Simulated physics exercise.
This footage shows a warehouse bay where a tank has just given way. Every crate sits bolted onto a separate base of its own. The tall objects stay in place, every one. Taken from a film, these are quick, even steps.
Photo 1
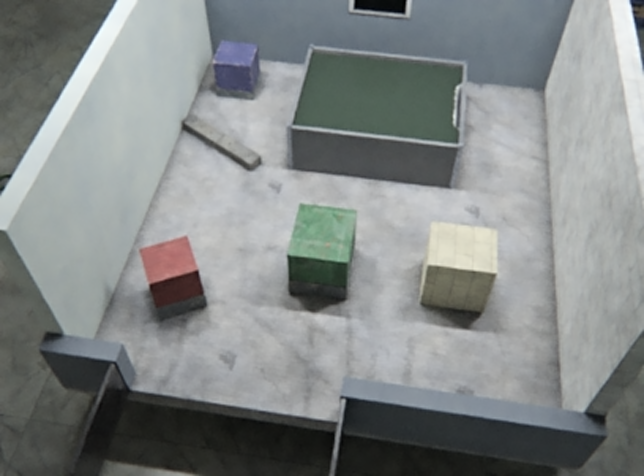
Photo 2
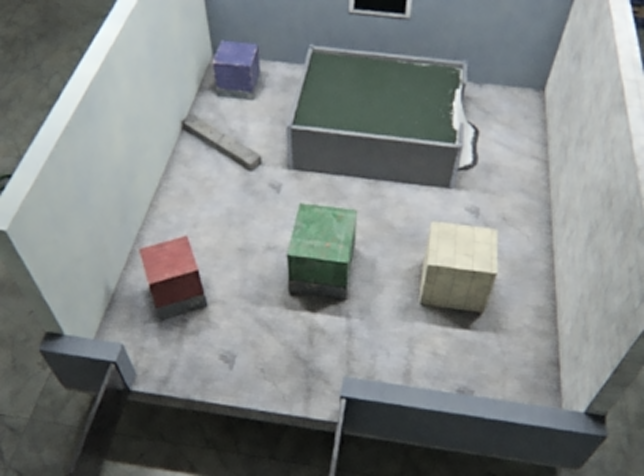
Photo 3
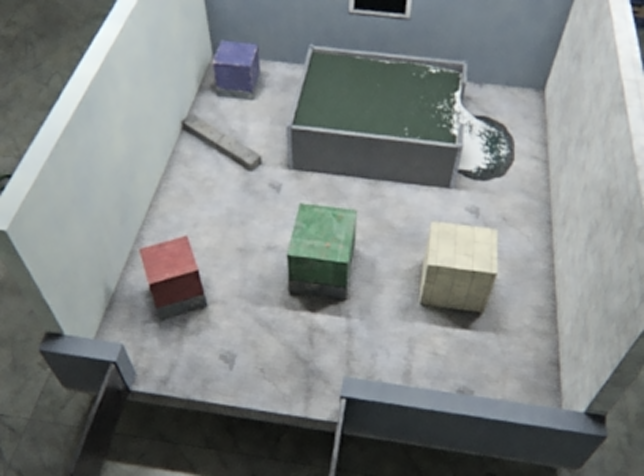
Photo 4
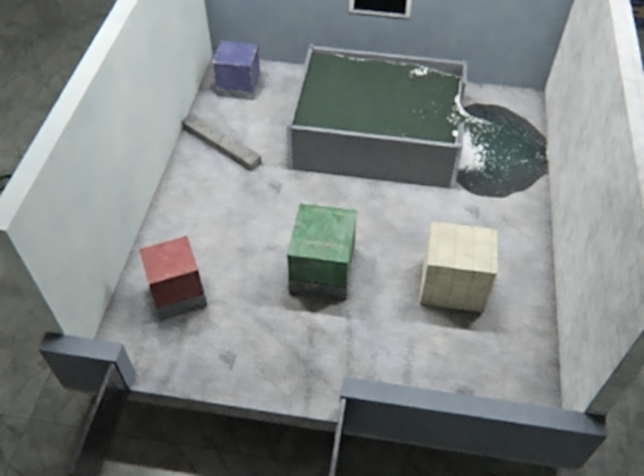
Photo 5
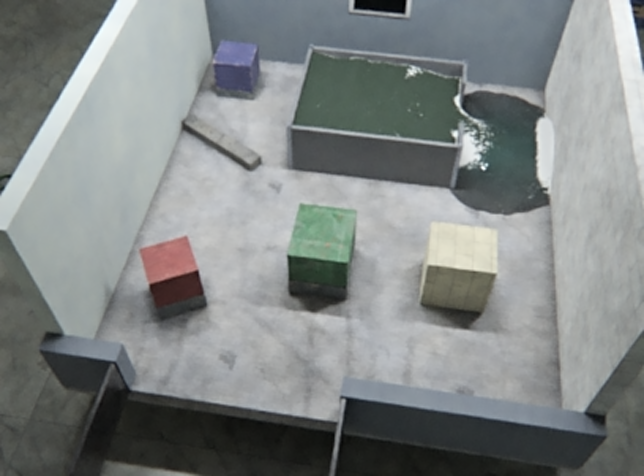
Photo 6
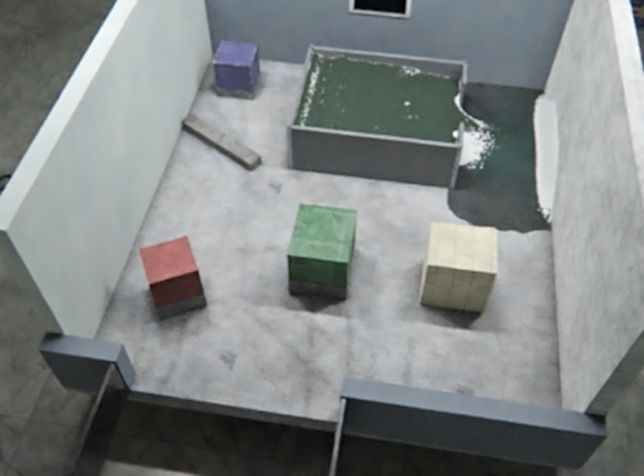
A large grey tank of dark green water stands at the back of a pale-walled warehouse bay, seen from above by a still camera. A purple block and a grey plank lie to its left, with red, green and cream blocks in a row nearer the front. Water bursts from the tank's right side, foaming white, spreads across the floor to the right wall and widens along it.
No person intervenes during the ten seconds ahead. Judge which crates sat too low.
The green crate was not too low. The red crate was not too low. The blue crate was too low.
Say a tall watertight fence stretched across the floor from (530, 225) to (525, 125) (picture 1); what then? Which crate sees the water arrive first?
That would be the green-painted one.
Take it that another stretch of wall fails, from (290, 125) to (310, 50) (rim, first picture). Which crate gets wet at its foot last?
I'd go with the green crate.
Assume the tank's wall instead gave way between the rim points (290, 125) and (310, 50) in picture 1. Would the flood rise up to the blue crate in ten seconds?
Note: Blue crate gets reached.
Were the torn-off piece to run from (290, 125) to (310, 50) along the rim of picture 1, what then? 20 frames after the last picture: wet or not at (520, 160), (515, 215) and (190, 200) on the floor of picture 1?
One after the other: Free of water, no water, awash.
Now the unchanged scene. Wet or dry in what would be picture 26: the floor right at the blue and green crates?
Briefly, blue: Got wet; green: Got wet.
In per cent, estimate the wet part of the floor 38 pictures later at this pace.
Roughly 95 percent, I reckon.
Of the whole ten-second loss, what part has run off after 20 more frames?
About 0 per cent.
A moment on, water covers 15 % of the floor; the green crate not reached, the red crate not reached, the blue crate not reached.
Next, water covers 30 % of the floor; the green crate not reached, the red crate not reached, the blue crate not reached.
Then, water covers 55 % of the floor; the green crate water round its plinth, the red crate not reached, the blue crate water round its plinth.
Later, water covers 95 % of the floor; the green crate water round its plinth, the red crate water round its plinth, the blue crate water round its plinth.
In the end, water covers 100 % of the floor; the green crate stayed above the water, the red crate stayed above the water, the blue crate was topped.
